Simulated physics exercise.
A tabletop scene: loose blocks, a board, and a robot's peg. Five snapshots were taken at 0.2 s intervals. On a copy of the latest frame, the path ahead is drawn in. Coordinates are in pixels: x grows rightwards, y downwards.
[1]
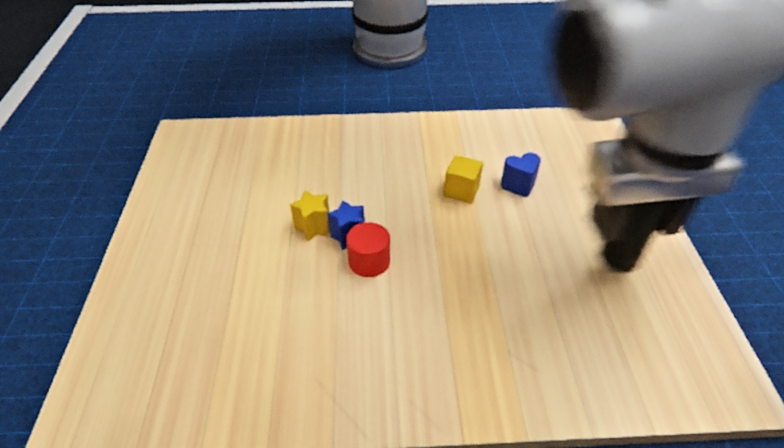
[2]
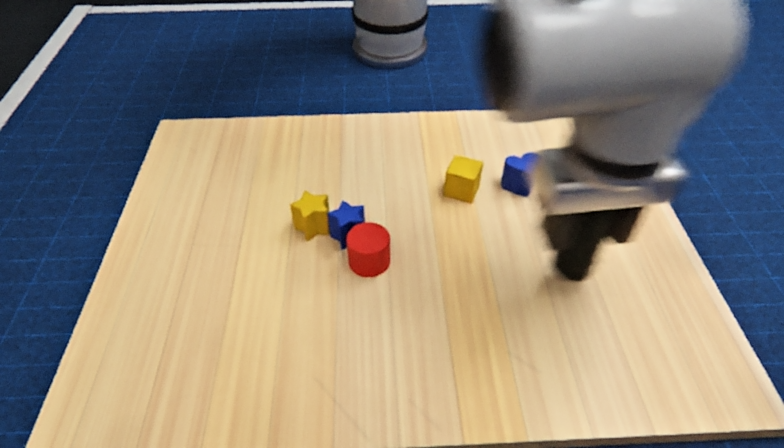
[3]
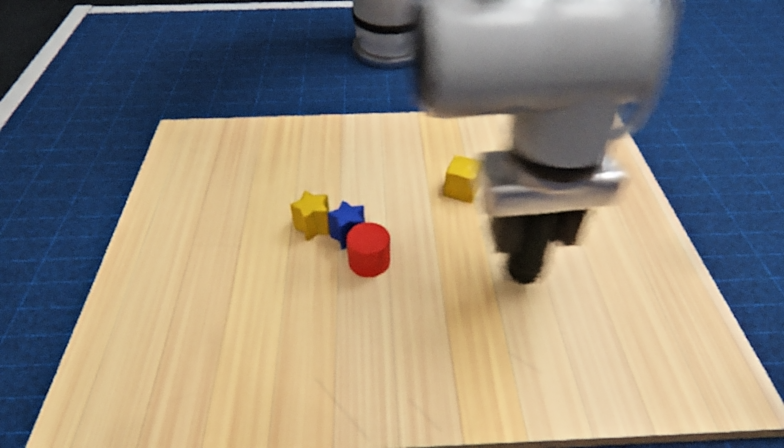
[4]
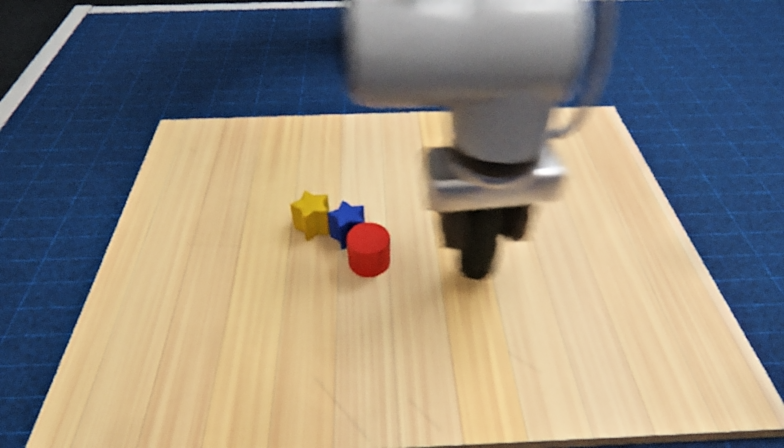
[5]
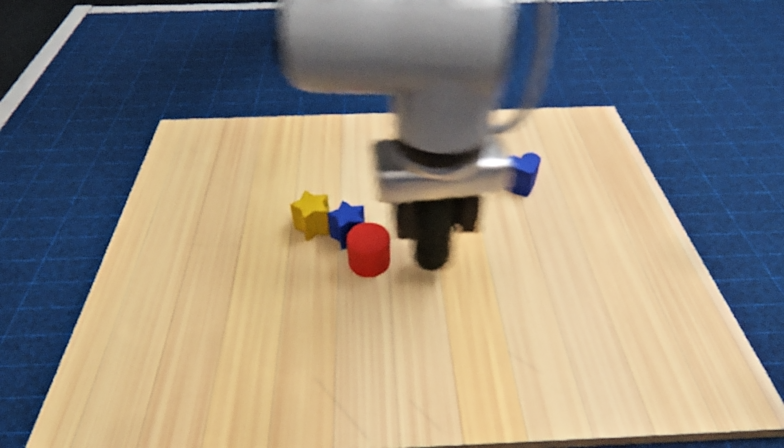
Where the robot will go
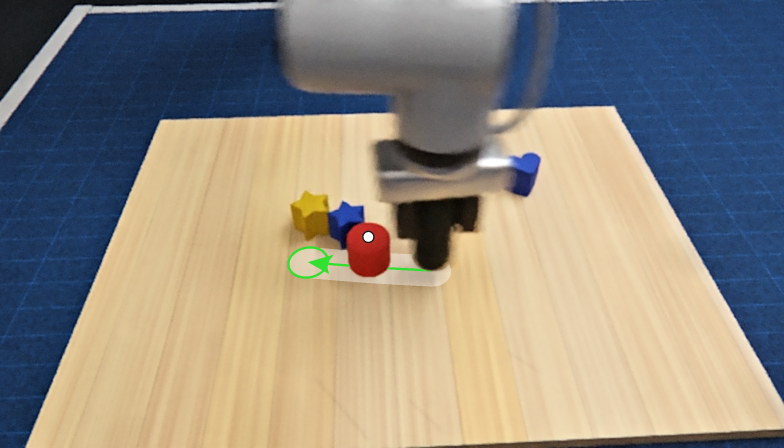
On a wooden tabletop, a robot arm with a dark peg moved steadily left from the right side, passing in front of a yellow cube and nearing the red disc, while the blocks stayed still.
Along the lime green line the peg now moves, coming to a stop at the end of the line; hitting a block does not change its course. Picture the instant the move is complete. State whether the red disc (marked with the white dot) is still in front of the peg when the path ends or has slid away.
In front, still.
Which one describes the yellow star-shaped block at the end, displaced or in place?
It is no longer where it was.
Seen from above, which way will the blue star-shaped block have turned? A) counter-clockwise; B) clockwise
My pick is B.
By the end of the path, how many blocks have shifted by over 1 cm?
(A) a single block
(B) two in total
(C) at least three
That would be C.
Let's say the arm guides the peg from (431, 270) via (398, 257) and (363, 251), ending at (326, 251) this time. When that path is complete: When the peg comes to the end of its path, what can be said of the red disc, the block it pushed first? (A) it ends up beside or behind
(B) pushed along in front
Answer: B.
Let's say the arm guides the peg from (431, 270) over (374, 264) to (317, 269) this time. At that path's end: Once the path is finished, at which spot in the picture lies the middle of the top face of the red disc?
The middle of the upper face of the red disc will lie at about (283, 225) in the picture.
The drawn path runs from (431, 270) to (308, 262); the dot is on the red disc.
The first path, step by step. One third of the way, peg at (387, 254); yellow star-shaped block at (306, 200); blue star-shaped block at (343, 208); red disc at (347, 233).
Two thirds of the way, peg at (347, 252); yellow star-shaped block at (304, 195), turned 35° anticlockwise; blue star-shaped block at (337, 204), turned 45° clockwise; red disc at (312, 225).
At the end, peg at (306, 248); yellow star-shaped block at (302, 194), turned 25° anticlockwise; blue star-shaped block at (337, 204), turned 50° clockwise; red disc at (280, 216).
